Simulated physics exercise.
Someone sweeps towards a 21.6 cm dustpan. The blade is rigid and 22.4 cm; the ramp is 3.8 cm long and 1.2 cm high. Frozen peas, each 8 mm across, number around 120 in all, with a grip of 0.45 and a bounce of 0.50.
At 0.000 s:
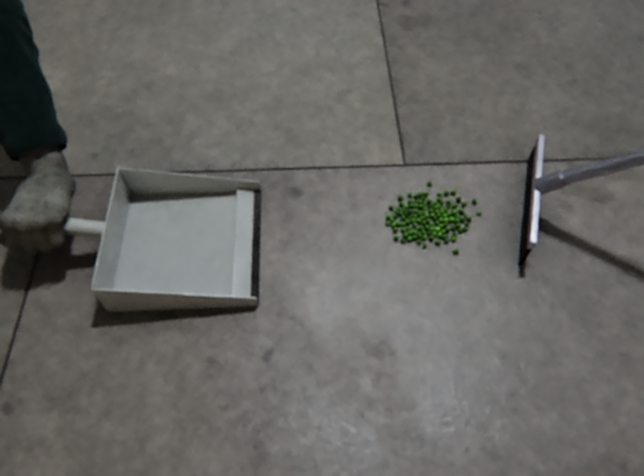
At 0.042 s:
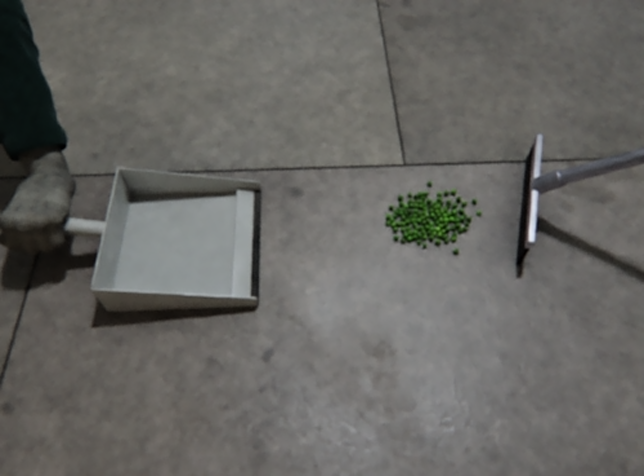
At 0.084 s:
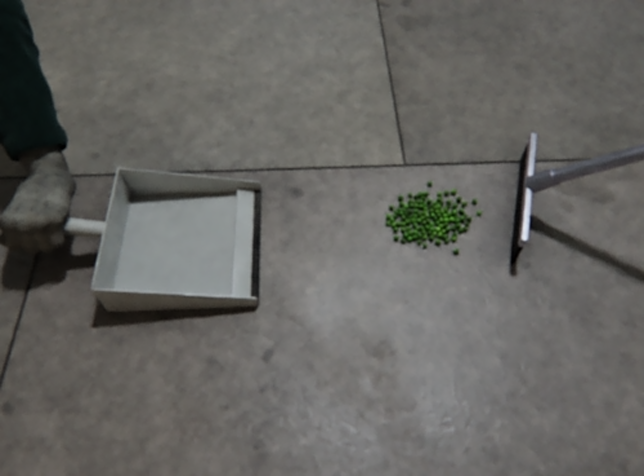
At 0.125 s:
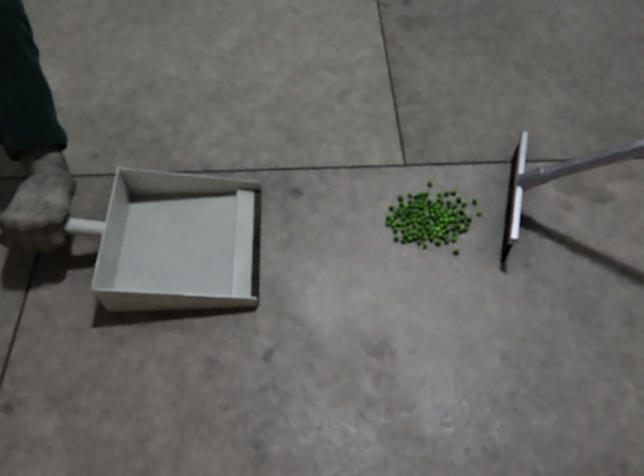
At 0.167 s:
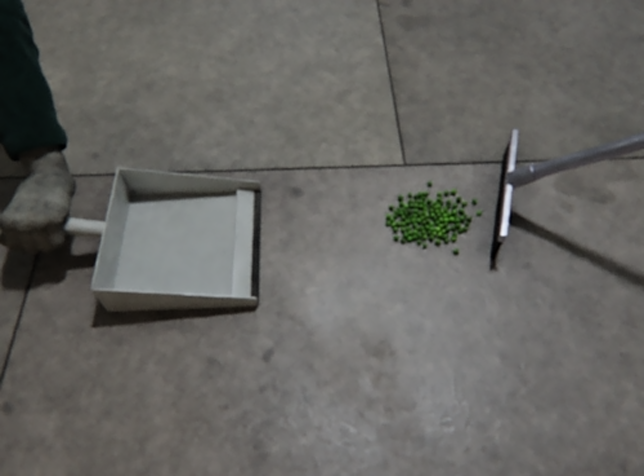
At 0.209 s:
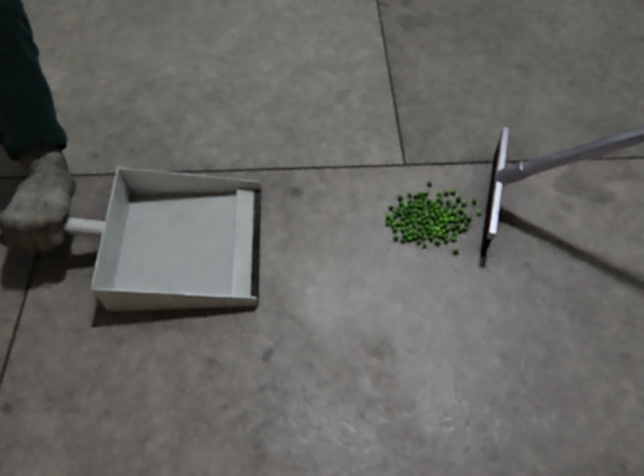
On a grey concrete floor, a gloved hand held a pale dustpan still at the left while a long-handled blade slid left from the right, closing in on a loose patch of small green peas.
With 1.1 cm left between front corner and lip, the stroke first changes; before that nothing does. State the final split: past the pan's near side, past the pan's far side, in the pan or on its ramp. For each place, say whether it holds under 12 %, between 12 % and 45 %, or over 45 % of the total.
Past the pan's near side: Under 12 %, past the pan's far side: Over 45 %, in the pan or on its ramp: Under 12 %.
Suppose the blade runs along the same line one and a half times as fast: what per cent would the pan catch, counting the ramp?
In that case close to 5 per cent.
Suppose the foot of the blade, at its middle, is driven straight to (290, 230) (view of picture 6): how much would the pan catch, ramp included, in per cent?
About 0 per cent.
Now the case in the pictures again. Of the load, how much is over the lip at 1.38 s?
About 5 percent.
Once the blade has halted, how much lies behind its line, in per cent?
Something like 35 per cent, roughly.
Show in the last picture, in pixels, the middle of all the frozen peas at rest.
My guess is close to (265, 173).
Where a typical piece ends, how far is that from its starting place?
Around 30 centimetres.
Then, at 0.67 s, middle of the blade 22 cm from the lip; 0 % over the lip, far side 25 %, near side 0 %.
After 0.97 s, middle of the blade 12 cm from the lip; 0 % over the lip, far side 45 %, near side 0 %.
Then, at 1.38 s, middle of the blade 5 cm from the lip; 5 % over the lip, far side 55 %, near side 0 %.
By 1.9 s all is still; near side 0 %, far side 55 %, pan 5 %, in front of the lip or behind the blade 40 %.
